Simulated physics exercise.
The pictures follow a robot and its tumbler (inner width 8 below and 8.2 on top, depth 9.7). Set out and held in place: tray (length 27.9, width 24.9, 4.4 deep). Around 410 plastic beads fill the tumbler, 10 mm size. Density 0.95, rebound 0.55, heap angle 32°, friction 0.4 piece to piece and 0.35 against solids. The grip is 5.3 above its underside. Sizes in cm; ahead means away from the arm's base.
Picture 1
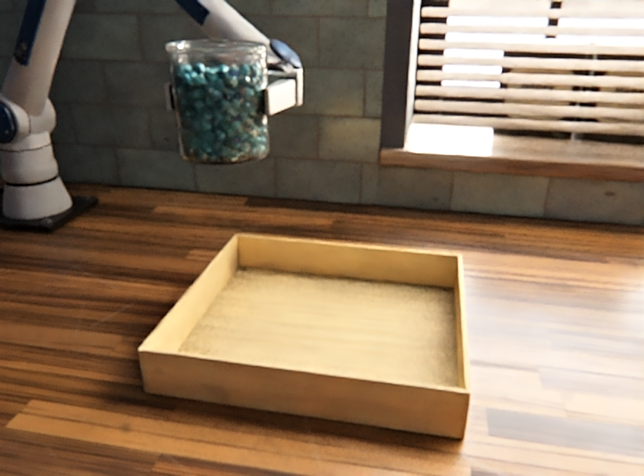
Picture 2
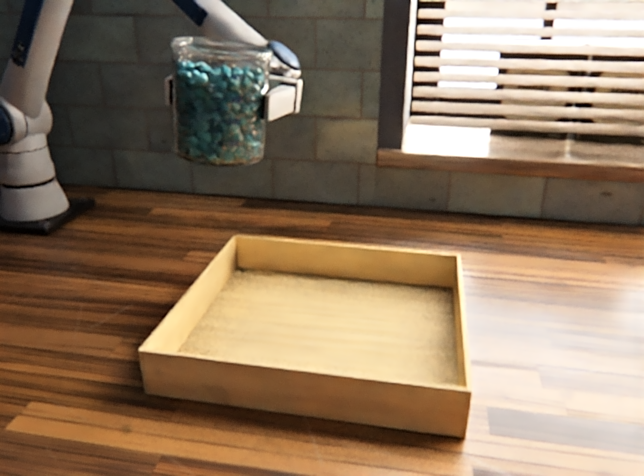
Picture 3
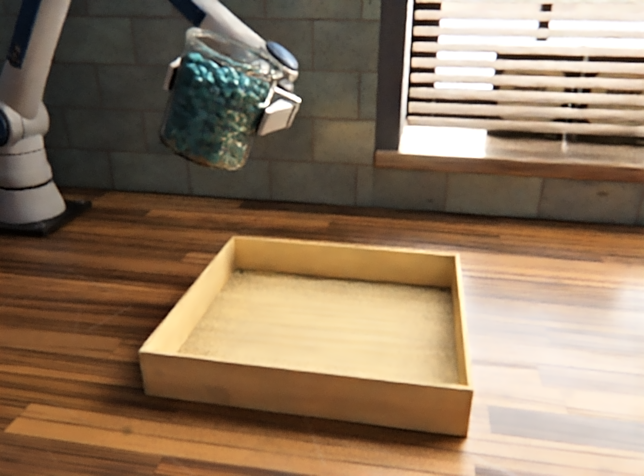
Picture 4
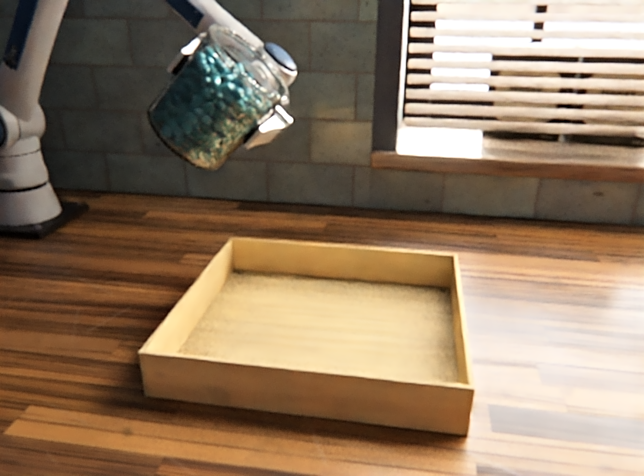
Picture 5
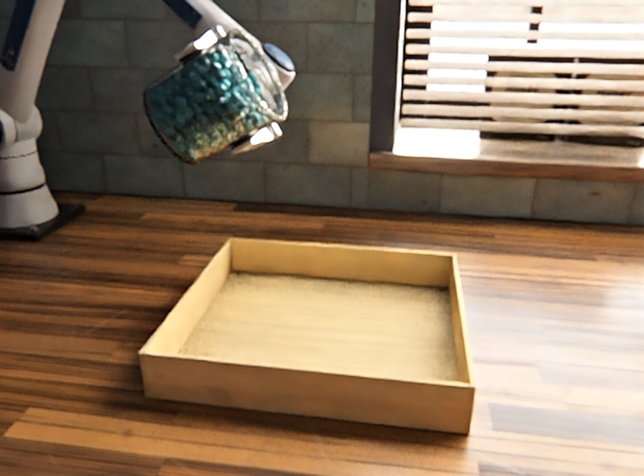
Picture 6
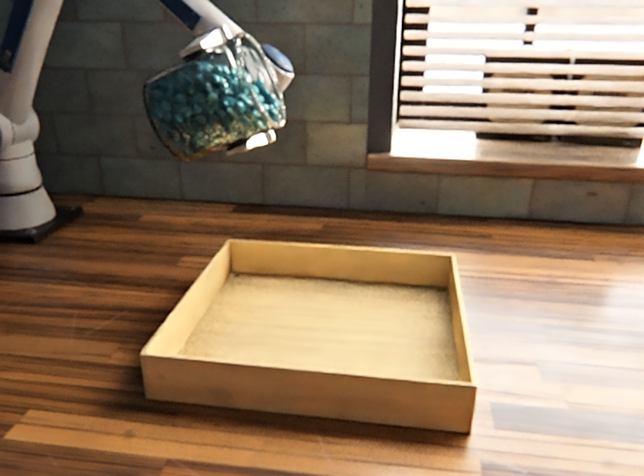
Above a wooden counter, a robot arm steadily tilts a clear tumbler of teal beads.
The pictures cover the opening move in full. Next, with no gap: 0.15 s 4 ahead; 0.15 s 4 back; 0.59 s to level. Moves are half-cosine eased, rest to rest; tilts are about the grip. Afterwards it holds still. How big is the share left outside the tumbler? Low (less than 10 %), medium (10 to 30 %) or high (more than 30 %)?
Outside the tumbler the share is medium, 10 to 30 %.
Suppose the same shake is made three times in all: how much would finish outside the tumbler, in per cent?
Then about 35 per cent.
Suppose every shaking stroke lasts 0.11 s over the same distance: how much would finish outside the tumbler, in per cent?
Then about 30 per cent.
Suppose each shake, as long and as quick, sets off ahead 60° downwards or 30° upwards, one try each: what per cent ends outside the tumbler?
About 5 and 20 per cent.
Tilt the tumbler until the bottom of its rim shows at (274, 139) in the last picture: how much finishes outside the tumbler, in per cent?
About 45 per cent.
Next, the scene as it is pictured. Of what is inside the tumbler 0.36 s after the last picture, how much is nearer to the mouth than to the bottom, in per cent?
About 45 per cent.
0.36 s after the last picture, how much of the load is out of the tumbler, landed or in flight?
Near 15 per cent so far.
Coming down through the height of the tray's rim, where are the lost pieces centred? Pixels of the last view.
Near (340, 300).
Then, 0.36 s after the last picture, tilted 66° forward, highest piece 26 above the table; 346 in the tumbler, 18 in the tray, 47 in flight or on a rim.
Then, 0.71 s after the last picture, tilted 14° forward, highest piece 28 above the table; 338 in the tumbler, 72 in the tray, 1 in flight or on a rim.
Then, 1.09 s after the last picture, level, highest piece 29 above the table; 338 in the tumbler, 73 in the tray.
Then, 2.14 s after the last picture, level, highest piece 29 above the table; 338 in the tumbler, 73 in the tray.
Final count, 338 in the tumbler, 73 in the tray. That is 18 % outside the tumbler.
